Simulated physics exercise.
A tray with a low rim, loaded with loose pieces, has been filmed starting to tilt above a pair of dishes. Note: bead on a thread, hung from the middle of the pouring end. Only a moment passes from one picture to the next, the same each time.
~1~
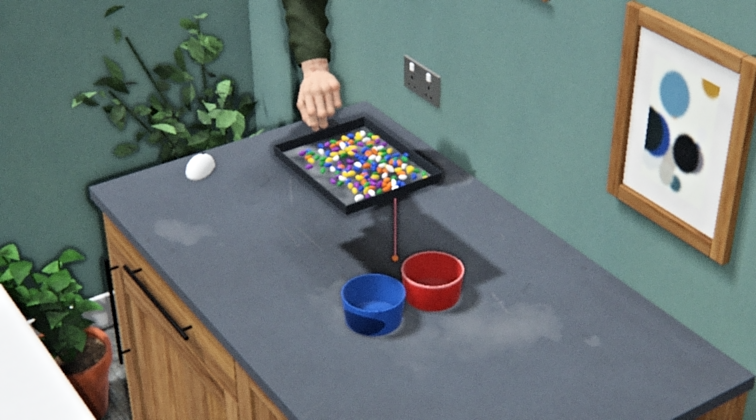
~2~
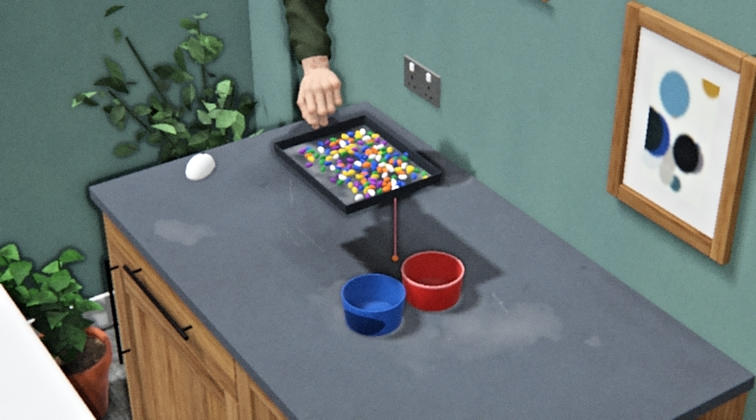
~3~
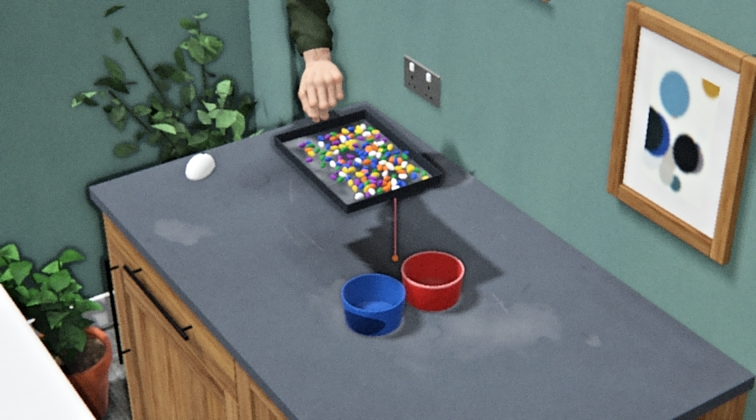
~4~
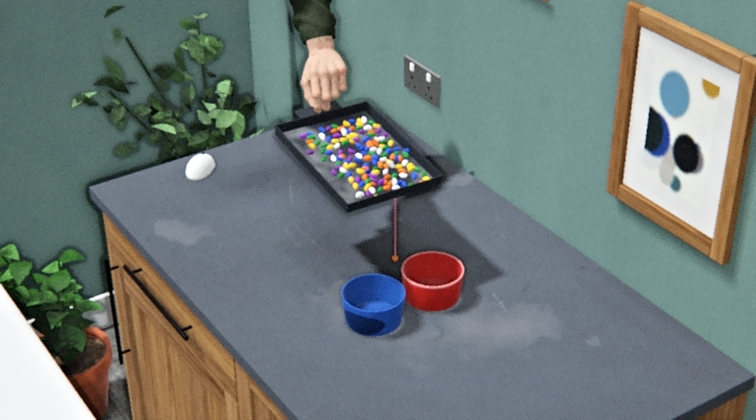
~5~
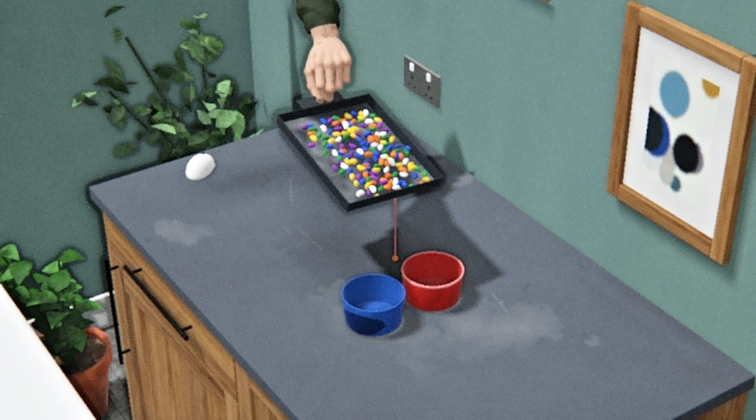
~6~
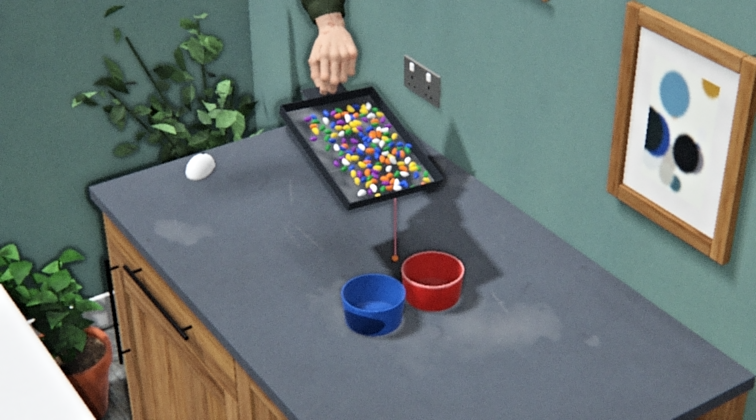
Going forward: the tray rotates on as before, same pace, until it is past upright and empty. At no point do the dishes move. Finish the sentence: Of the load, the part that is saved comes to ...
More than half of it.
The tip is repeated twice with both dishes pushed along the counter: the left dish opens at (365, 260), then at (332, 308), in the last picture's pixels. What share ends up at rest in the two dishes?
In the first position around 10 percent, in the second around 10 percent.
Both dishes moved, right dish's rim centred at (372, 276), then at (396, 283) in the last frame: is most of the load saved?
The first place gets a lesser share, the second a lesser share.
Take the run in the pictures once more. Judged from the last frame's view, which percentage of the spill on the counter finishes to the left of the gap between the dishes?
Roughly 10 in a hundred.
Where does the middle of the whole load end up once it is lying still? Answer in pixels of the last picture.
I'd say the middle ends up at about (441, 290).
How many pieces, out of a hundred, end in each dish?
About 0 % ends in the left dish and about 60 % in the right dish.
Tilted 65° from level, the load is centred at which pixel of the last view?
Centre estimate: (408, 167).
Soon, tray tipped steeply; all on the tray.
A while on, tray tipped past a quarter turn; about two thirds on the tray; a small part in the right dish; a small part outside both; about a quarter in the air.
Towards the end, tray tipped past a quarter turn; a stray few in the left dish; about two thirds in the right dish; about a third outside both.
Finally, tray tipped past a quarter turn; a stray few in the left dish; about two thirds in the right dish; about a third outside both.
